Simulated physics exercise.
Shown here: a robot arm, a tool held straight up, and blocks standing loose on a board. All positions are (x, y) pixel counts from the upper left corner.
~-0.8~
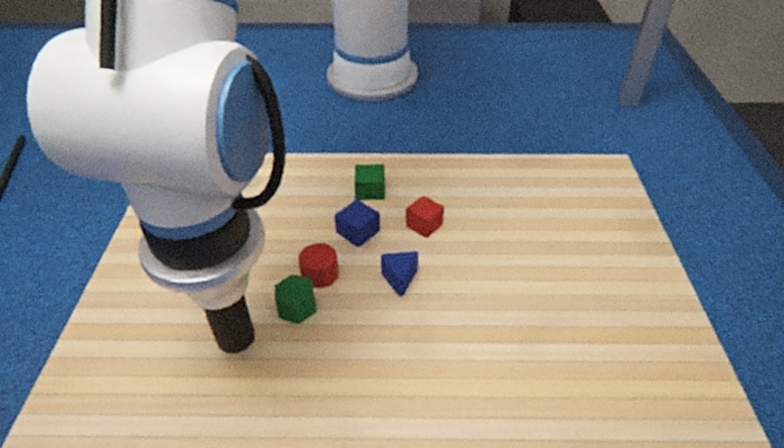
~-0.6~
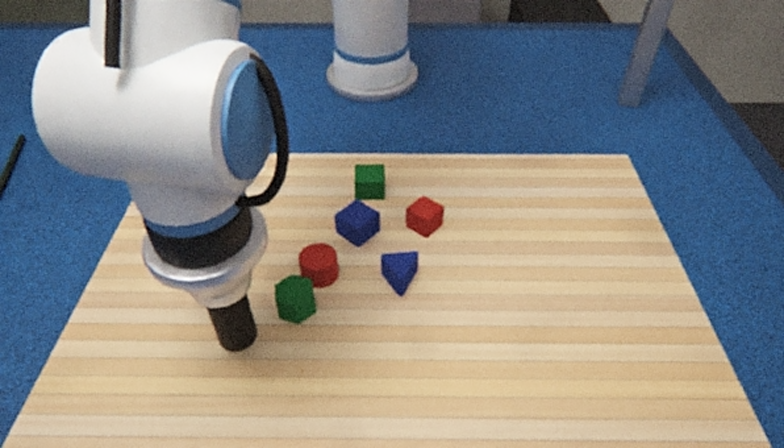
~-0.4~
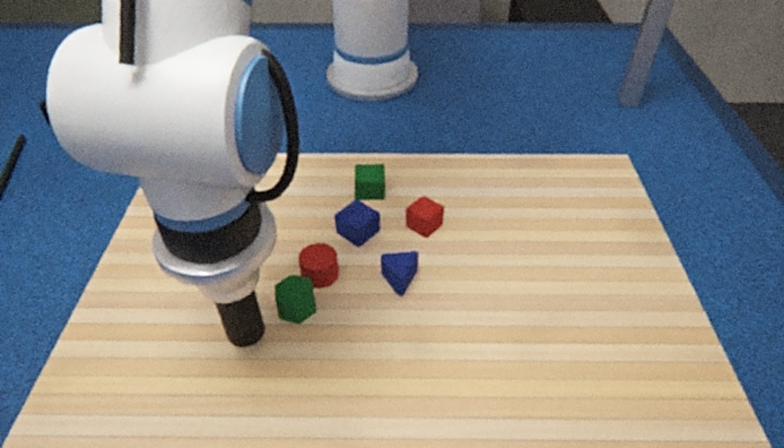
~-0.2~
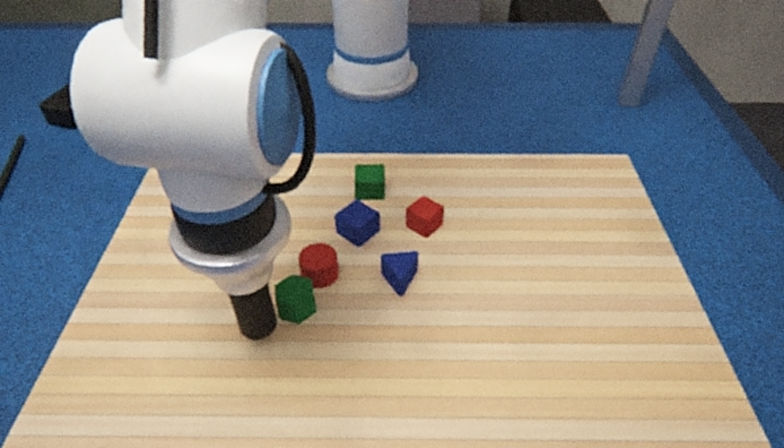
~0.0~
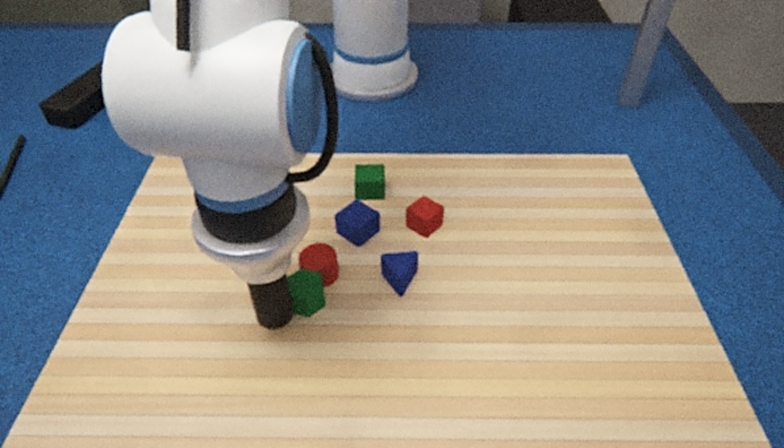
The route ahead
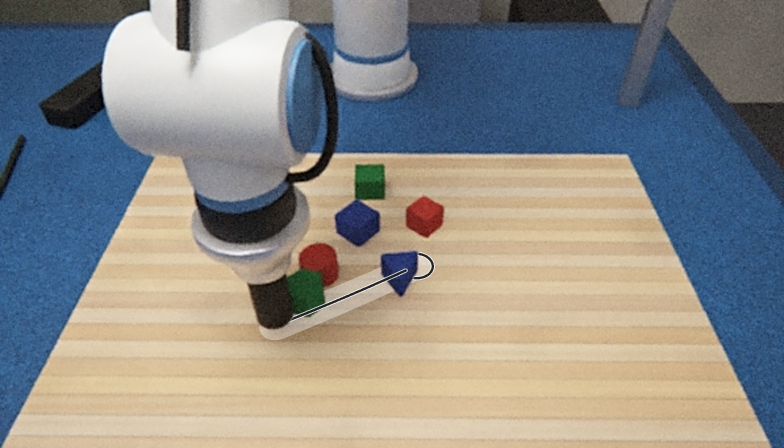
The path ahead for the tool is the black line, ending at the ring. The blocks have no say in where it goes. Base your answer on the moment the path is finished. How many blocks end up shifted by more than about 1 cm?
There will be three or more blocks that move more than 1 cm.
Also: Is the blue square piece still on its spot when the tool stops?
Yes
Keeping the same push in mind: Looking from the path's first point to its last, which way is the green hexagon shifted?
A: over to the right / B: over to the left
The answer is B.
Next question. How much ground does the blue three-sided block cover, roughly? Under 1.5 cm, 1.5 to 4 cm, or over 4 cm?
Its displacement is above 4 cm.
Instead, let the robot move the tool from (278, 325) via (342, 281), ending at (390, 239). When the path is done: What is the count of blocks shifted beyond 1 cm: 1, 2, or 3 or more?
By the end, three or more blocks will have moved.
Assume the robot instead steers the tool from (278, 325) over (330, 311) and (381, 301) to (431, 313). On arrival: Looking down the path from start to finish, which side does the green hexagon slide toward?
It heads left.
Path on the board, straight from (278, 325) to (416, 266).
The first path, step by step. One third of the way, tool (327, 294); green hexagon (343, 259), turned 35° anticlockwise; red disc (331, 235).
Two thirds of the way, tool (374, 275); green hexagon (365, 242), turned 100° anticlockwise; red disc (331, 232); blue three-sided block (403, 260).
At the end, tool (417, 256); green hexagon (366, 240), turned 105° anticlockwise; red disc (331, 232); blue square piece in place; blue three-sided block (447, 249), turned 45° clockwise; red square piece in place.
